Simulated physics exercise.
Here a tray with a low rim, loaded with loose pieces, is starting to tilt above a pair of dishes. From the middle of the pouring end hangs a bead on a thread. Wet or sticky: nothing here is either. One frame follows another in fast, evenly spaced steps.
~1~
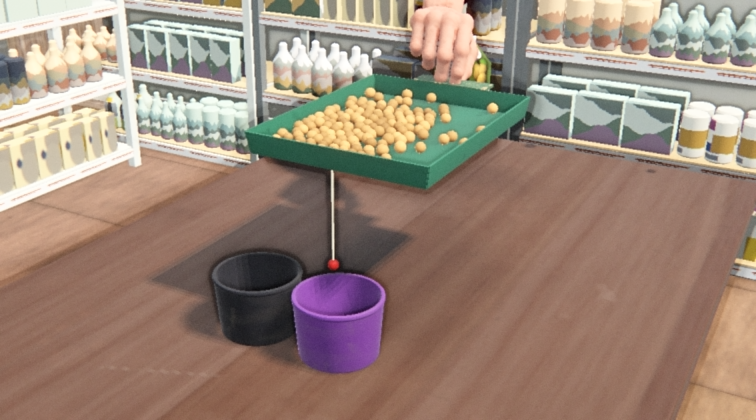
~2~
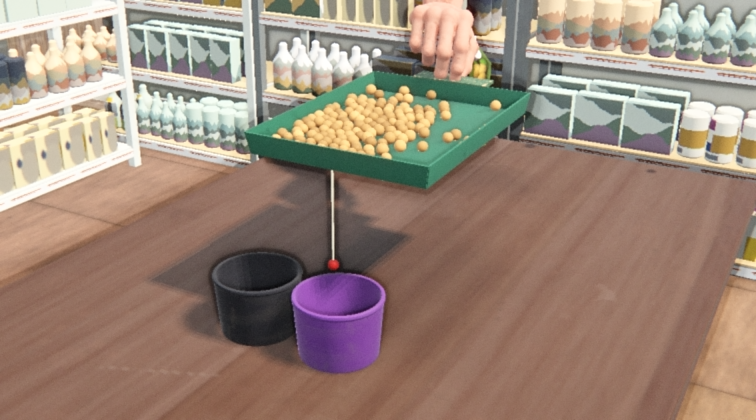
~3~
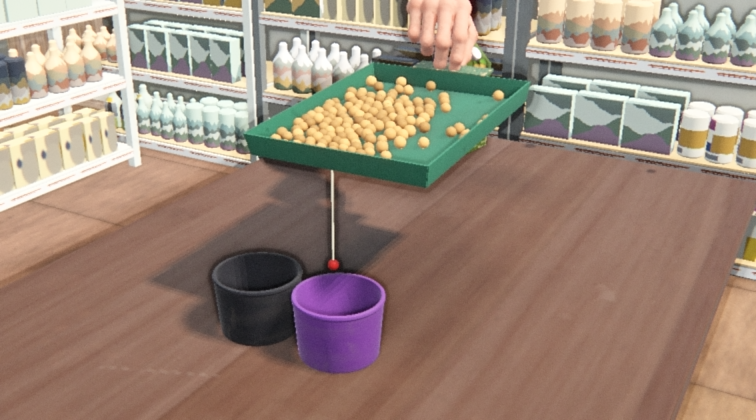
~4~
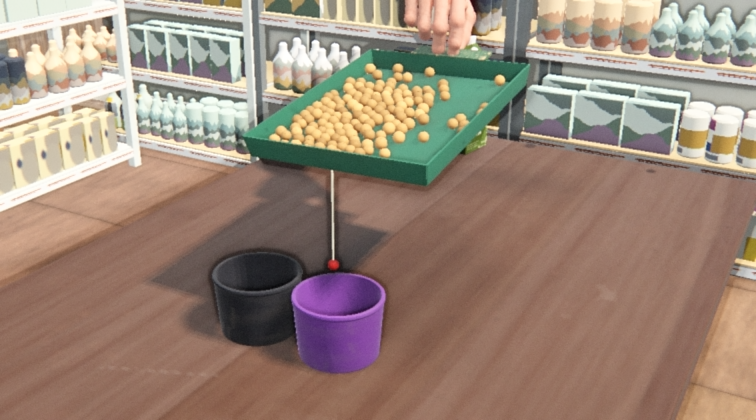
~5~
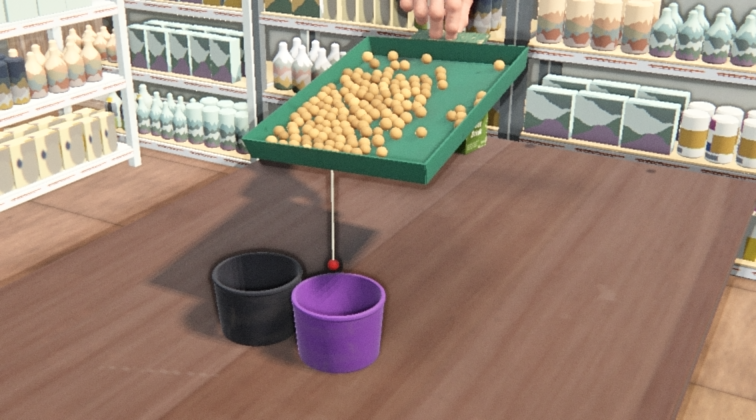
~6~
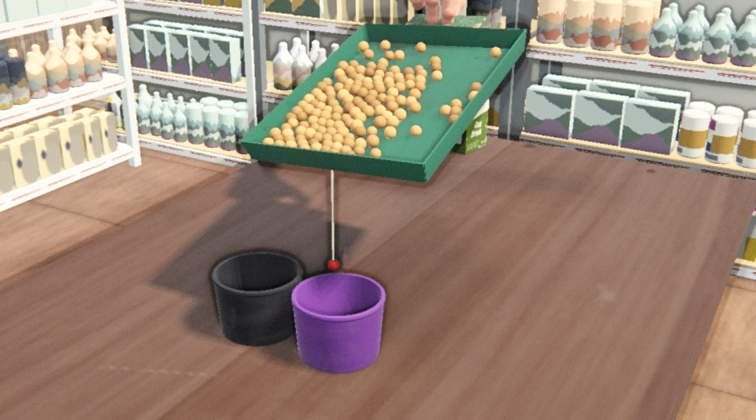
A green tray of small round tan balls was held level above a black bucket and a purple one, then a hand gradually tilted it toward the front, and some balls shifted slightly.
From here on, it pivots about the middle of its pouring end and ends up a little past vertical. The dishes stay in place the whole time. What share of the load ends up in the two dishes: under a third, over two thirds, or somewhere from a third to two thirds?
From a third to two thirds.
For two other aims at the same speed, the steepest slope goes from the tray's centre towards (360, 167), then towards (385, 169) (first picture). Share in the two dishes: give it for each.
Lab note: Try one about 20 %, try two 20 %.
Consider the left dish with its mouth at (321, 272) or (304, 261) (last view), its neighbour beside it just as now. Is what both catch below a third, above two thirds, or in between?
First place: Under a third. Second place: Under a third.
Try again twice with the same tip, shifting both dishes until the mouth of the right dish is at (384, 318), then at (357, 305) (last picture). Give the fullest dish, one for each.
The first time it's the one placed on the left, and the second time it's the one placed on the left.
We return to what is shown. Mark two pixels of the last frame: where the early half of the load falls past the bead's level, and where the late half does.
Earlier portion about (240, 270); later portion about (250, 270).
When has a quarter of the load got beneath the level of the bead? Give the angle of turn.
About 85 degrees.
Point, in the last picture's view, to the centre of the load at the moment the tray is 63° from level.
The middle of the pieces shows up near (302, 128).
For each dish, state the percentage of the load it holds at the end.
In per cent, left near 50 and right near 0.
Soon, tray tipped steeply; nearly all on the tray; a stray few in the air.
A while on, tray tipped past a quarter turn; a small part on the tray; a small part in the right dish; about a third in the left dish; about a third outside both; about a quarter in the air.
Towards the end, tray tipped past a quarter turn; a small part in the right dish; about half in the left dish; about half outside both.
Finally, tray tipped past a quarter turn; a small part in the right dish; about half in the left dish; about half outside both.
